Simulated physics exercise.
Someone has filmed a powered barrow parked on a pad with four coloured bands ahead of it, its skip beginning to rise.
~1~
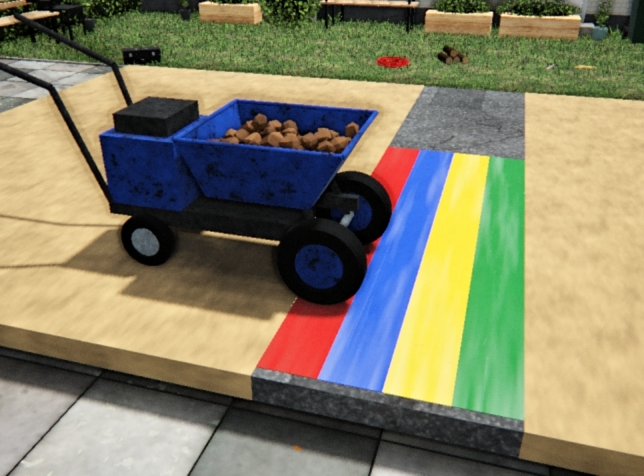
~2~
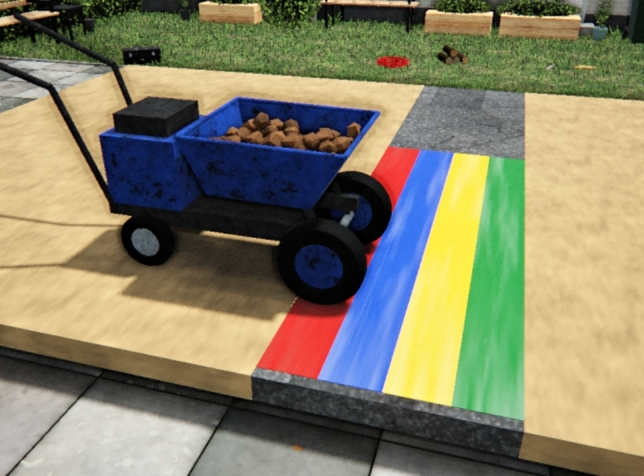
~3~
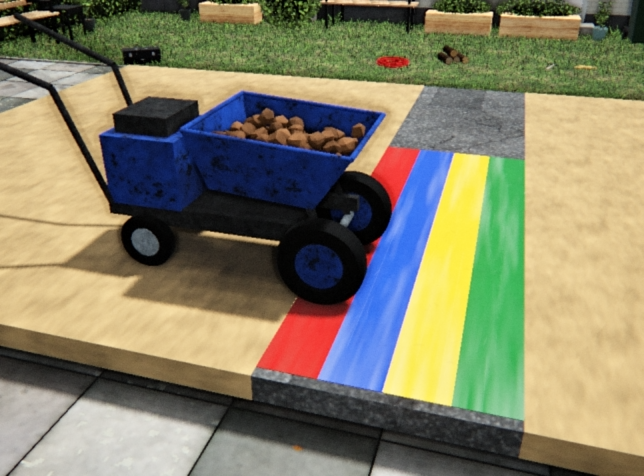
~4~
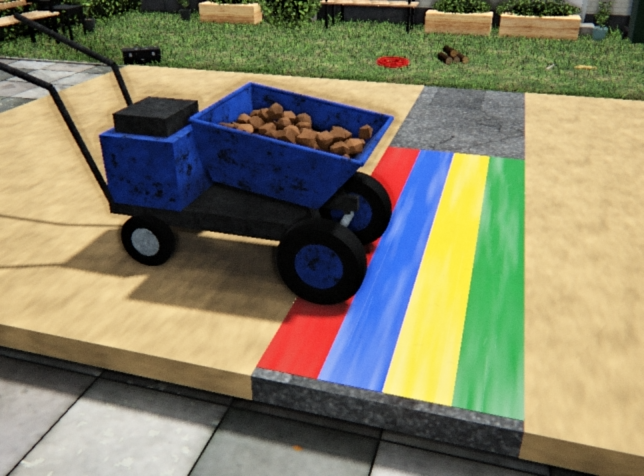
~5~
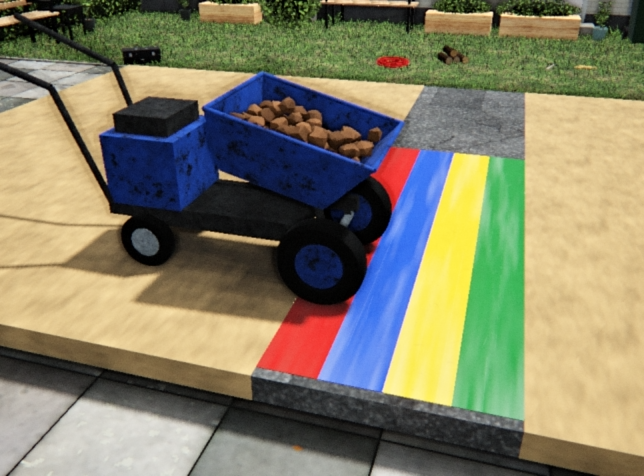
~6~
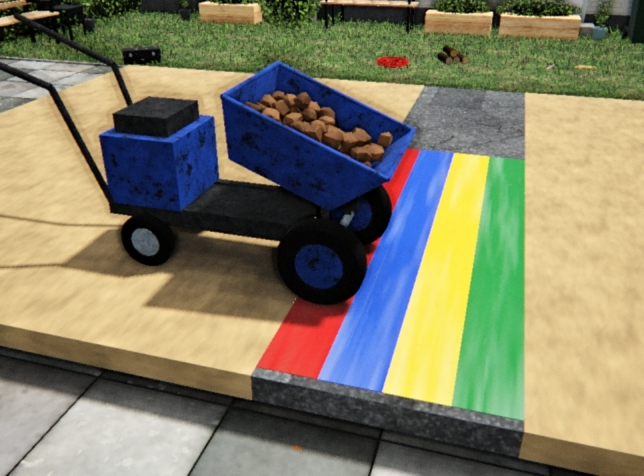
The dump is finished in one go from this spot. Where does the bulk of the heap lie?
Most covered: The green band.
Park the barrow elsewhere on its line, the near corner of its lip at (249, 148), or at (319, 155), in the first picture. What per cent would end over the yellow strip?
The first gives 20 %, the second 50 %.
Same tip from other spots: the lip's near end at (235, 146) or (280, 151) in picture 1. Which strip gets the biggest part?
First the blue one, then that yellow strip.
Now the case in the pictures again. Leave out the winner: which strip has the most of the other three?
The runner-up: The yellow one.
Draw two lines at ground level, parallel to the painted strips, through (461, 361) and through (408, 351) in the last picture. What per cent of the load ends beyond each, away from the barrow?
About 50 and 80 per cent.
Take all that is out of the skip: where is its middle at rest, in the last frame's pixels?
Close to (484, 282).
Shortly afterwards, skip tipped steeply; the whole lot in the skip.
Next, skip tipped right over; the bulk in the skip; a little over the yellow strip; a little over the green strip; only a few falling; only a few off the paint.
Some moments later, skip tipped right over; near a quarter in the skip; near a quarter over the yellow strip; near a third over the green strip; a little off the paint.
In the end, skip tipped right over; near a quarter in the skip; none at all over the red strip; none at all over the blue strip; near a quarter over the yellow strip; near half over the green strip; a little off the paint.
